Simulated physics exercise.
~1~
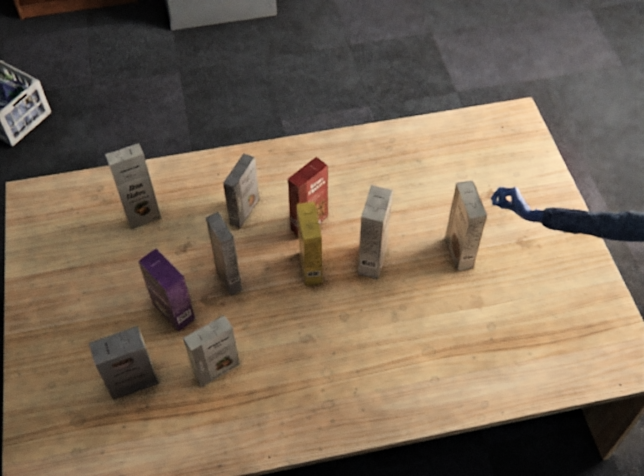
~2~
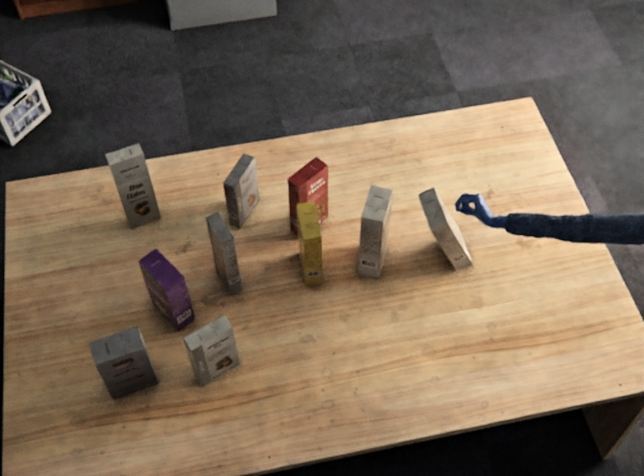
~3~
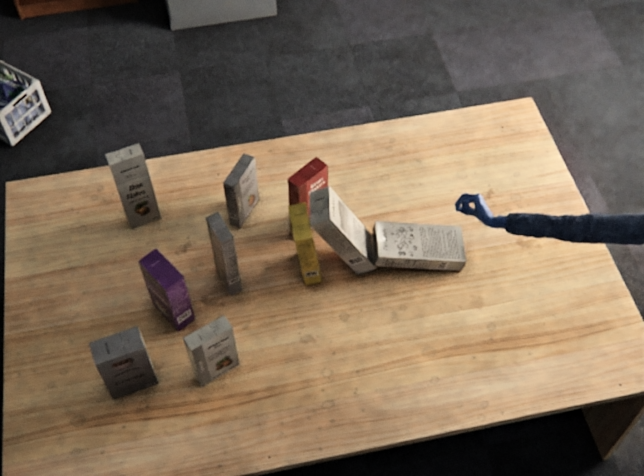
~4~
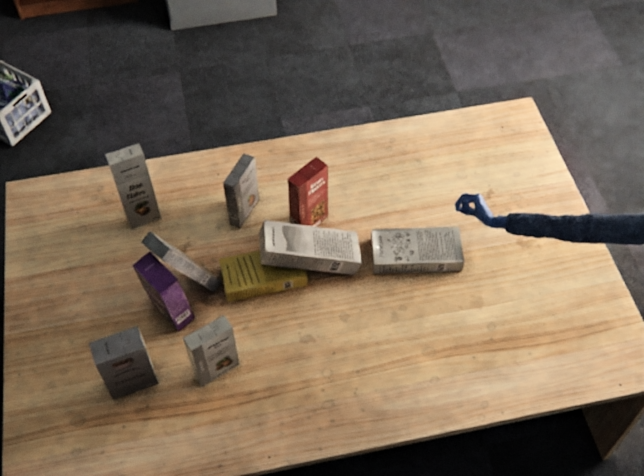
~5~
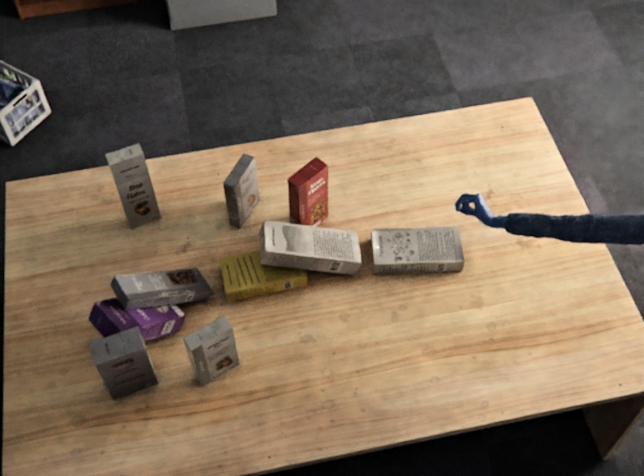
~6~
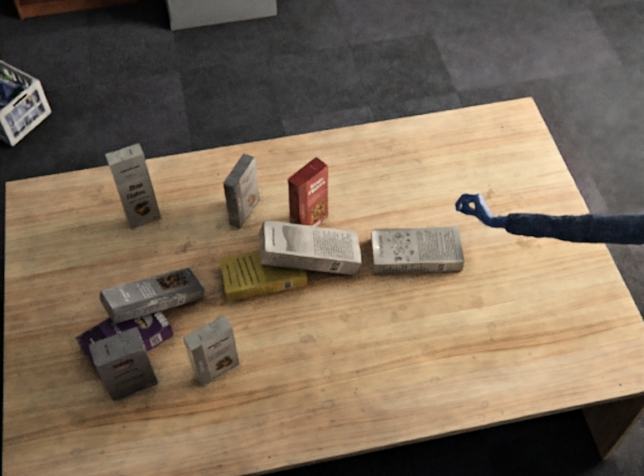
A blue-fingered hand pushed over the rightmost box on a wooden table, and it knocked down a gray box, then the yellow one, another gray one and finally the purple one, while the red box and four others stayed standing.
